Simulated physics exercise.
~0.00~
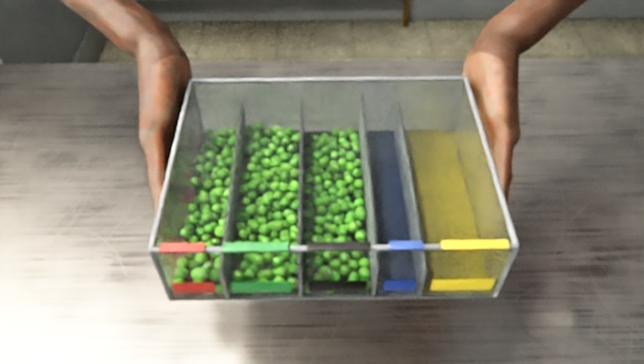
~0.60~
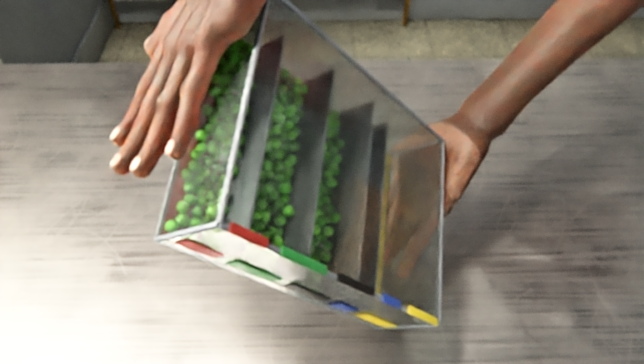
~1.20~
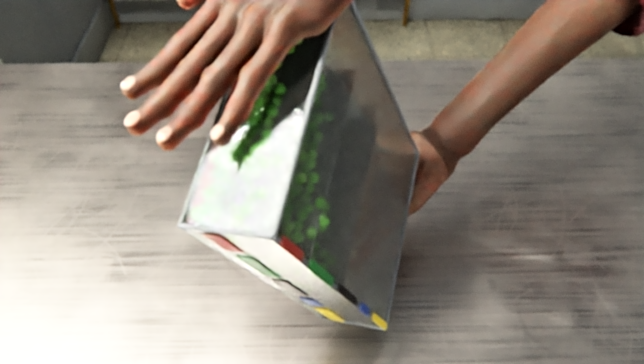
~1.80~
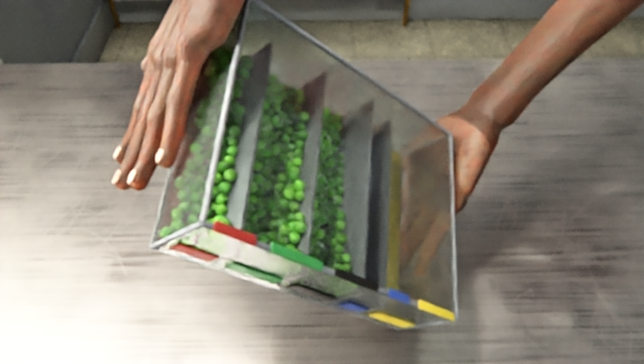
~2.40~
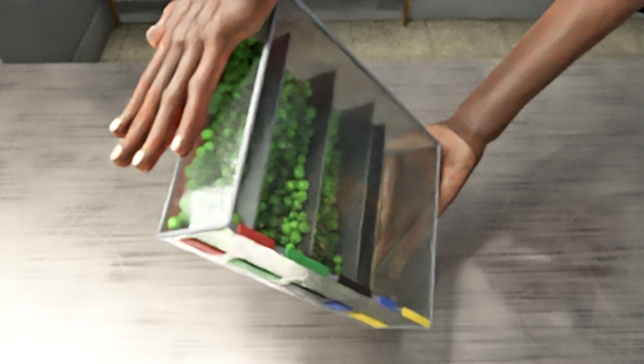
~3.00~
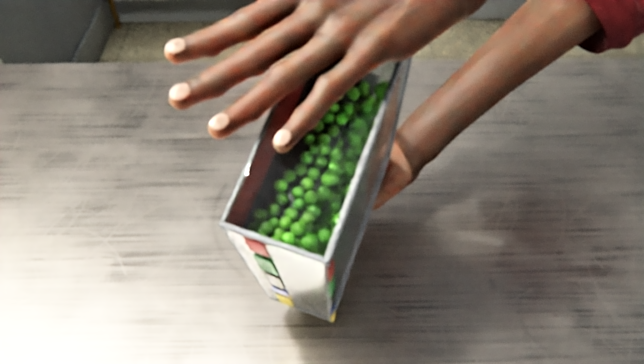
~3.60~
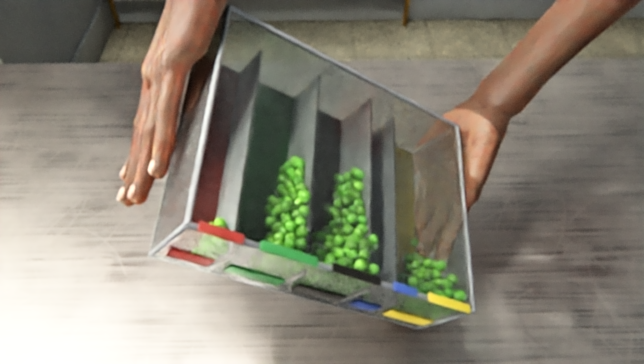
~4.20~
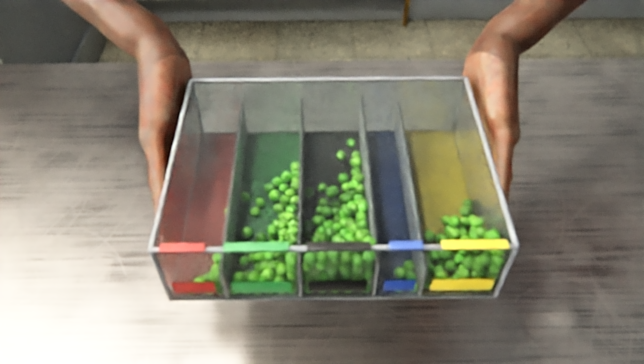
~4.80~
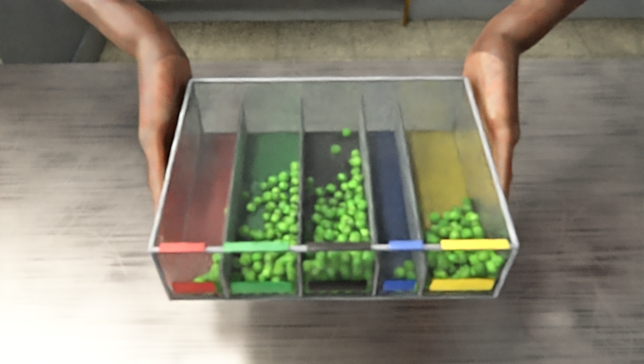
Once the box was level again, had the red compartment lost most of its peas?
Yes, only a few peas were left in the red compartment. The larger piles lay in the green, black and yellow ones, while the blue one held very few.
